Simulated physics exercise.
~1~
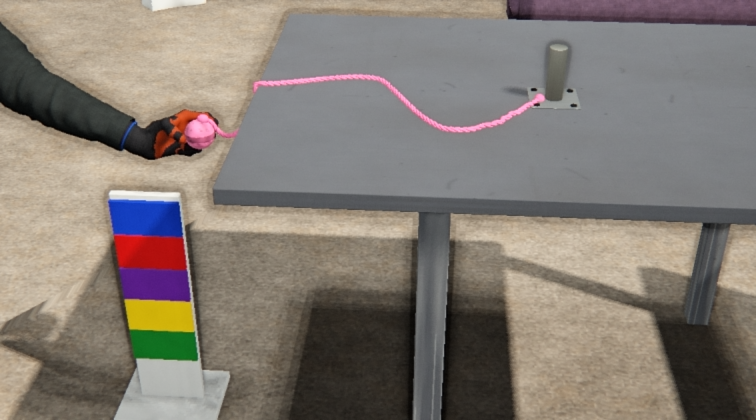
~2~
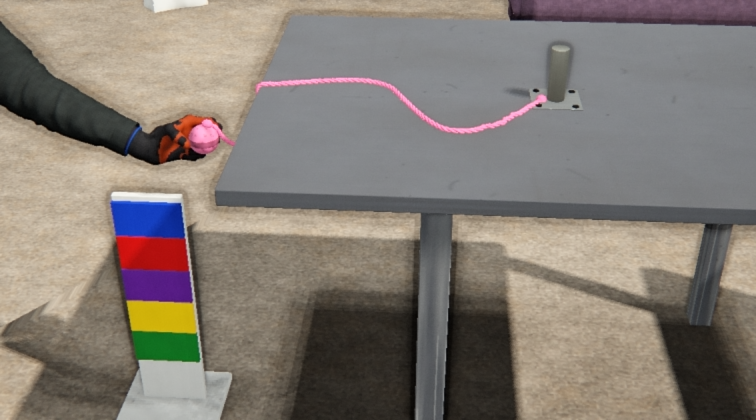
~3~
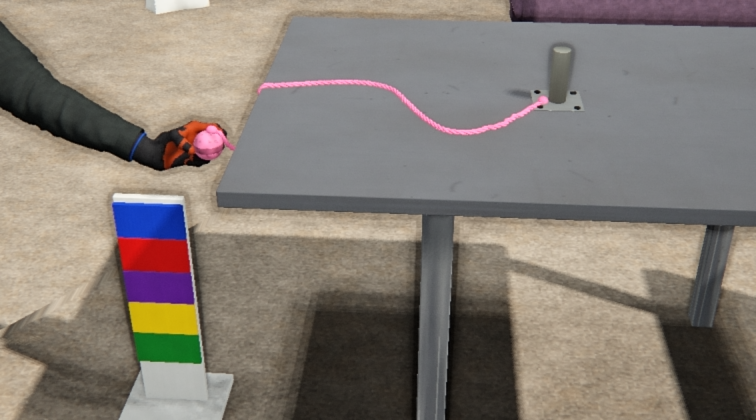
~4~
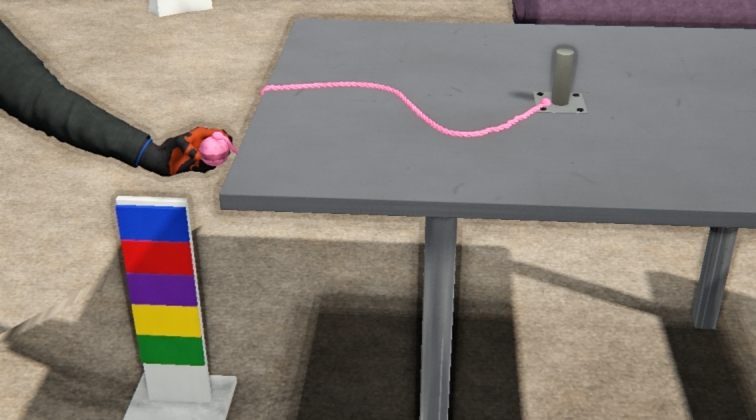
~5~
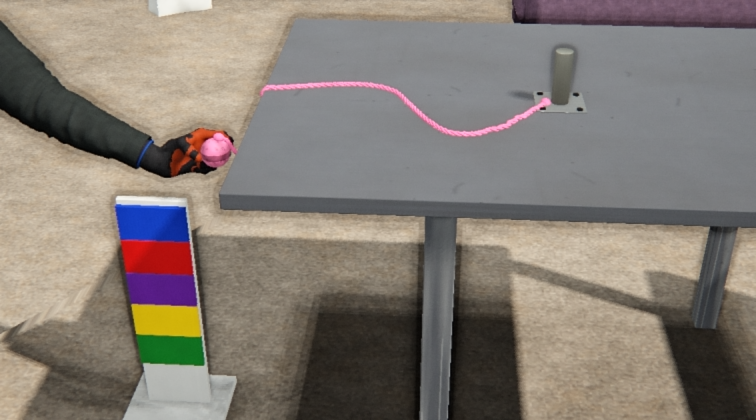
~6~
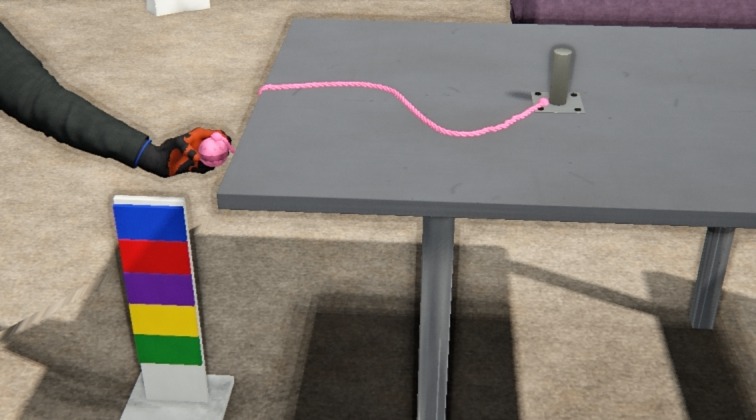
On carpet-like tan ground, a dark grey table is seen from above and to one side. A pink cord curves across its top from a metal post to the left edge, where a gloved hand in a dark sleeve holds a pink ball beside a board striped blue, red, purple, yellow and green. The hand lowers the ball slightly rightward, then stays nearly still, while the view shifts faintly.
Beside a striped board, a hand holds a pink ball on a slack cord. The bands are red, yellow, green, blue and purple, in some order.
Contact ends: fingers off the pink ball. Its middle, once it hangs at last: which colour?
Colour: Purple.
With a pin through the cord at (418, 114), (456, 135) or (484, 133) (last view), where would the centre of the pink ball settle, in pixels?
Approximately (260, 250), (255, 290) and (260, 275) respectively.
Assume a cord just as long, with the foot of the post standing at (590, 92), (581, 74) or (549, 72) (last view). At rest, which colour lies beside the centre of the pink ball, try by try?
First try: Red; second try: Red; third try: Purple.
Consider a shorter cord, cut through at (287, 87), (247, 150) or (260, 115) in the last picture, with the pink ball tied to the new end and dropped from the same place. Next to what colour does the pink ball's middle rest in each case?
The bands would be none, it hangs higher, red and blue, in that order.
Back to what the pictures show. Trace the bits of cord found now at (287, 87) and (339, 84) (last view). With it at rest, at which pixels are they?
The first ends at (257, 174) and the second at (254, 126).
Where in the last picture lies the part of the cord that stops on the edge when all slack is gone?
(353, 84), approximately.
Soon after, ball near (232, 290); level with purple.
After that, ball near (294, 294); level with purple.
And then, ball near (256, 297); level with purple.
In the end, ball near (266, 301); level with purple. The purple one.
